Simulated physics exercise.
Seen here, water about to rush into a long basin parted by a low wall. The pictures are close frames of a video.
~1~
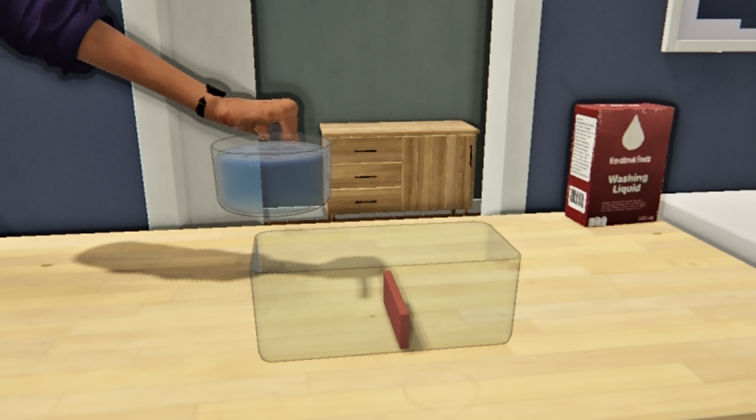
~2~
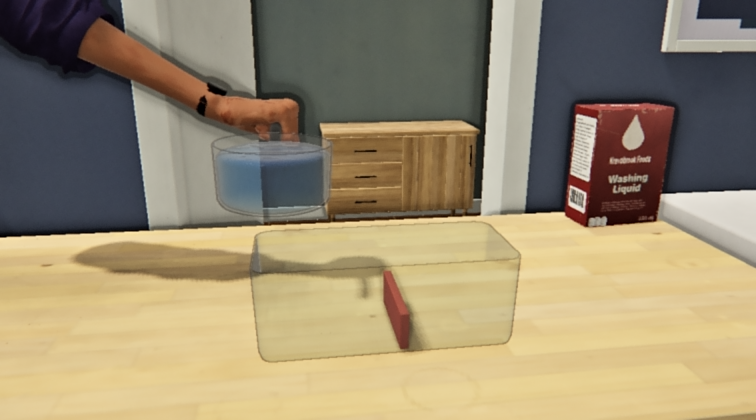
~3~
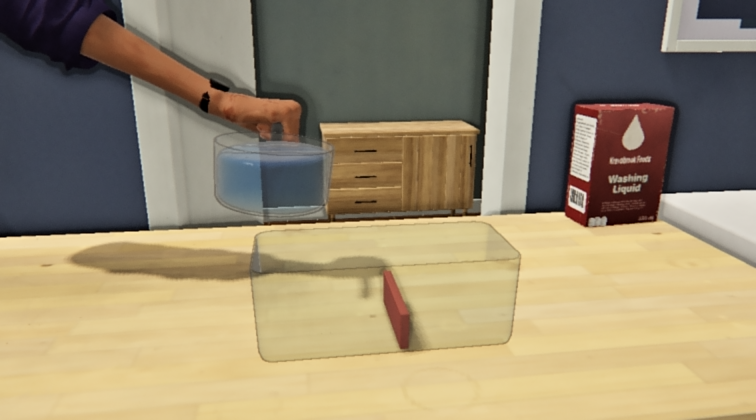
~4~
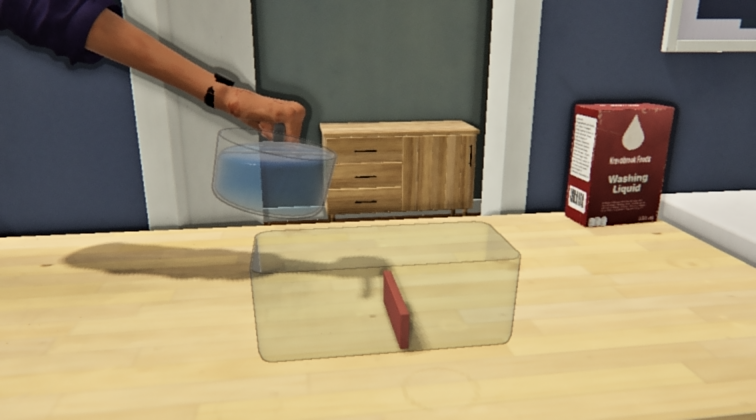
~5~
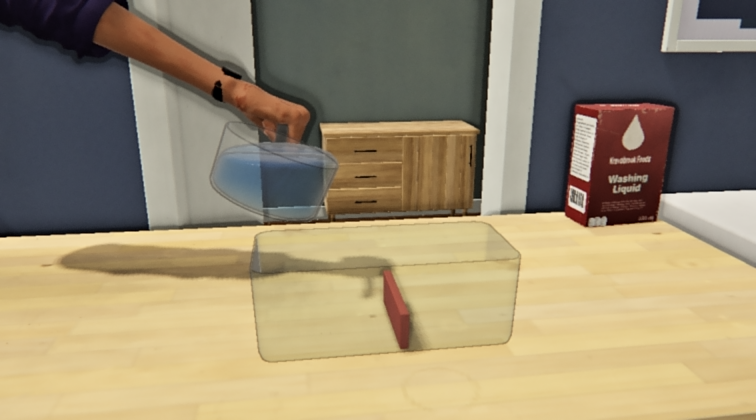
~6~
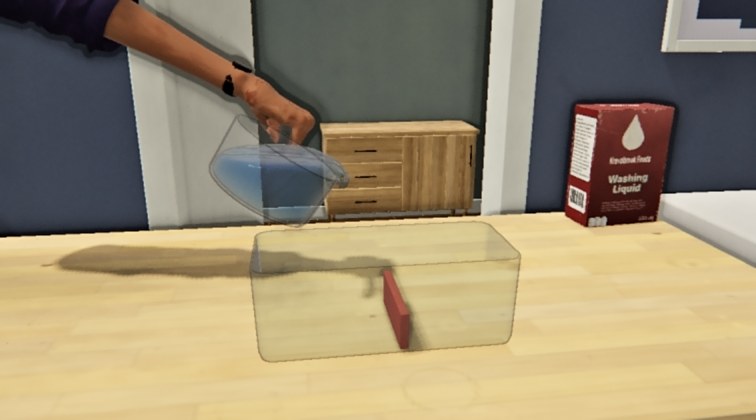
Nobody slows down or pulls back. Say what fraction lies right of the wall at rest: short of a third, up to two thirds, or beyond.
It comes to not even a third.
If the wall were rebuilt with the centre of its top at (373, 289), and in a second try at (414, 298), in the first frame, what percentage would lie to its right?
The first gives 45 %, the second 15 %.
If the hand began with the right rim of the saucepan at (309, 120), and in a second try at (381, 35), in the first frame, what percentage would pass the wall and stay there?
About 10 and 75 per cent.
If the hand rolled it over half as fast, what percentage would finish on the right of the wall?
Some 25 per cent.
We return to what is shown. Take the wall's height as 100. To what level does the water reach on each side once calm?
Near 60 on the left, 10 on the right.
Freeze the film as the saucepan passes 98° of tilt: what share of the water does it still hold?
About 20 per cent.
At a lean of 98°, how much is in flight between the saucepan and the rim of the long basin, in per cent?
Roughly 25 in a hundred.
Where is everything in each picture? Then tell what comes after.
In the first picture, it leans 0°; its right rim is at (331, 143); the water meets the walls at (215, 153) and (329, 150); the long basin's rim runs from (253, 252) to (504, 240); the wall's top is at (395, 292).
In the second picture, it leans 2°; its right rim is at (331, 144); the water meets the walls at (216, 152) and (330, 151).
In the third picture, it leans 6°; its right rim is at (333, 149); the water meets the walls at (217, 151) and (330, 152).
In the fourth picture, it leans 13°; its right rim is at (336, 156); the water meets the walls at (219, 152) and (334, 153).
In the fifth picture, it leans 23°; its right rim is at (337, 166); the water meets the walls at (218, 154) and (334, 159); 1 per cent is over the edge.
In the sixth picture, it leans 34°; its right rim is at (337, 178); the water meets the walls at (216, 154) and (331, 167); 6 per cent is over the edge.
A moment on, the saucepan is tipped on its side and 22 per cent is still to pour, 44 is left of the wall and 7 right of it.
Next, the saucepan is tipped right over and 3 per cent is still to pour, 80 is left of the wall and 9 right of it.
Then the saucepan is tipped right over and 0 per cent is still to pour, 83 is left of the wall and 13 right of it.
Later the saucepan is tipped right over and 0 per cent is still to pour, 82 is left of the wall and 14 right of it.
Finally, 82 per cent lies left of the wall, 14 right of it and 4 outside.
